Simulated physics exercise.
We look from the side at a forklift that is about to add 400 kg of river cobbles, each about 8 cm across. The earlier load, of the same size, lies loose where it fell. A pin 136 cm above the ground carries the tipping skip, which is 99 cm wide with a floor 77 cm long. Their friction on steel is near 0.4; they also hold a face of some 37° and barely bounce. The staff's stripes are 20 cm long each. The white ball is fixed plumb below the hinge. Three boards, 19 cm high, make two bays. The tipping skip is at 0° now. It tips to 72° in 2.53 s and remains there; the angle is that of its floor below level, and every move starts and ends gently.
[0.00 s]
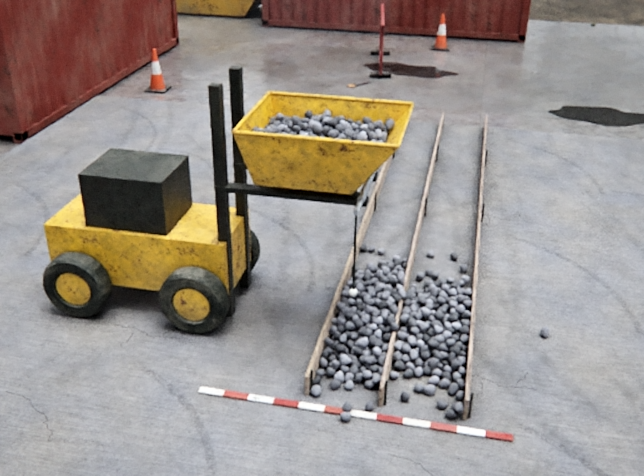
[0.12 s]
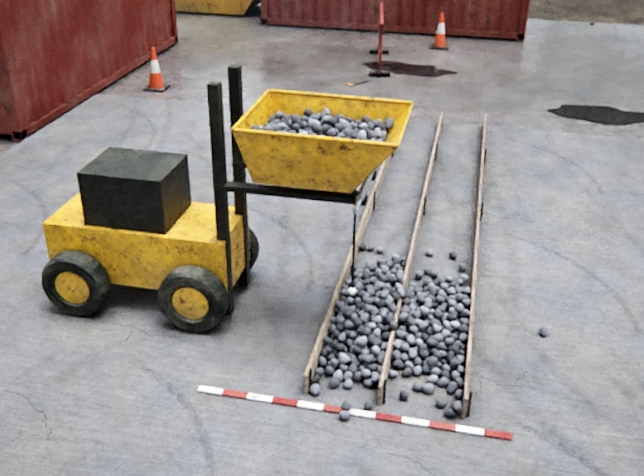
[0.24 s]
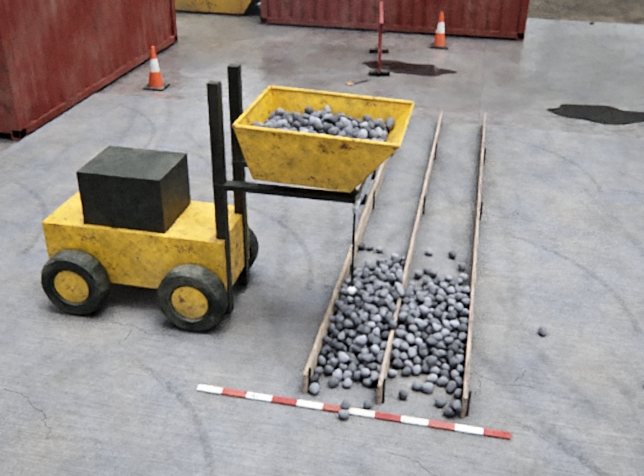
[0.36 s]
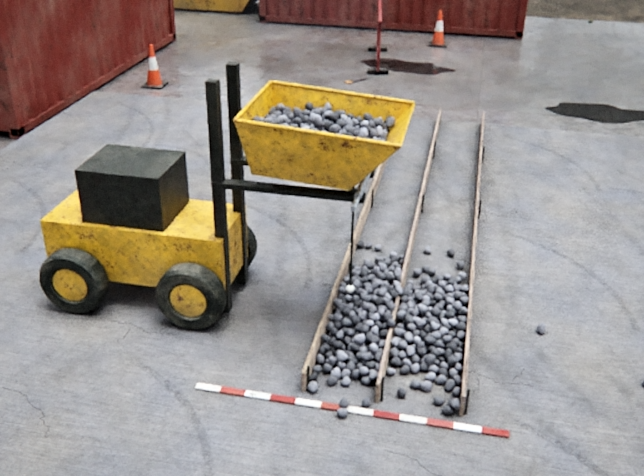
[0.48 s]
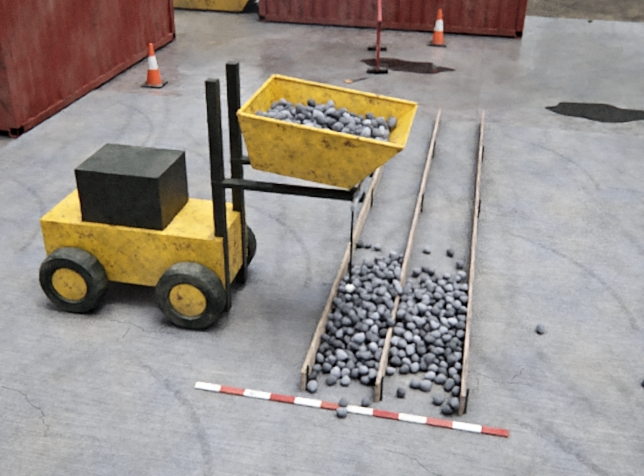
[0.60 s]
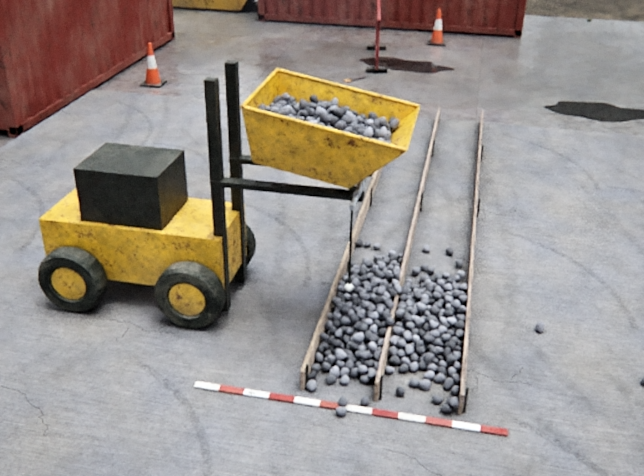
Yellow skip of grey cobbles on a toy-like forklift slowly tilting down to the right above loose stones between wooden boards.
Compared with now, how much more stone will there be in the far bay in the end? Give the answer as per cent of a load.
About 13 out of 100 more.
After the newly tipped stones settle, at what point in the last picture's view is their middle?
Roughly pixel (504, 328) in the last view.
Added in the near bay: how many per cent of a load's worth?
Around 0 in a hundred.
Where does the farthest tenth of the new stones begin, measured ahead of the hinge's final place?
About 180 cm.
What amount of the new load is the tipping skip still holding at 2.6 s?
Roughly 50 parts in a hundred of the load.
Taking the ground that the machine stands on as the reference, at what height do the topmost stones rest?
32 cm.
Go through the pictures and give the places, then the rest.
In the first picture, the tipping skip is at 0°, its lip at (398, 147); the top of the load is at (331, 123). The earlier load is highest near (381, 304), 26 cm above ground level, 60 % in the near bay, 40 % in the far bay.
The second picture shows lip at (398, 146), floor tilted 0°, highest stones at (320, 120); the stones move at 0.1 m/s on average.
In the third picture, the tipping skip is at 2°, its lip at (399, 146); the top of the load is at (314, 118); the stones move at 0.1 m/s on average.
The fourth picture shows lip at (400, 146), floor tilted 4°, highest stones at (315, 114); the stones move at 0.2 m/s on average.
The fifth picture shows lip at (403, 148), floor tilted 7°, highest stones at (302, 111); the stones move at 0.3 m/s on average.
In the sixth picture, the tipping skip is at 10°, its lip at (406, 150); the top of the load is at (297, 105); the stones move at 0.3 m/s on average.
After 1.9 s the floor is at 61°; in per cent of one load, 100 in the tipping skip, 60 in the near bay, 40 in the far bay; the foremost stones are at (493, 333).
After 2.6 s the floor is at 72°; in per cent of one load, 52 in the tipping skip, 60 in the near bay, 62 in the far bay, 27 past the last board; the foremost stones are at (551, 337).
After 3.0 s the floor is at 72°; in per cent of one load, 26 in the tipping skip, 60 in the near bay, 59 in the far bay, 55 past the last board; the foremost stones are at (608, 355).
After 5.5 s the floor is at 72°; in per cent of one load, 0 in the tipping skip, 60 in the near bay, 53 in the far bay, 88 past the last board; the foremost stones are past the picture's edge. Net gain in the far bay, 13.
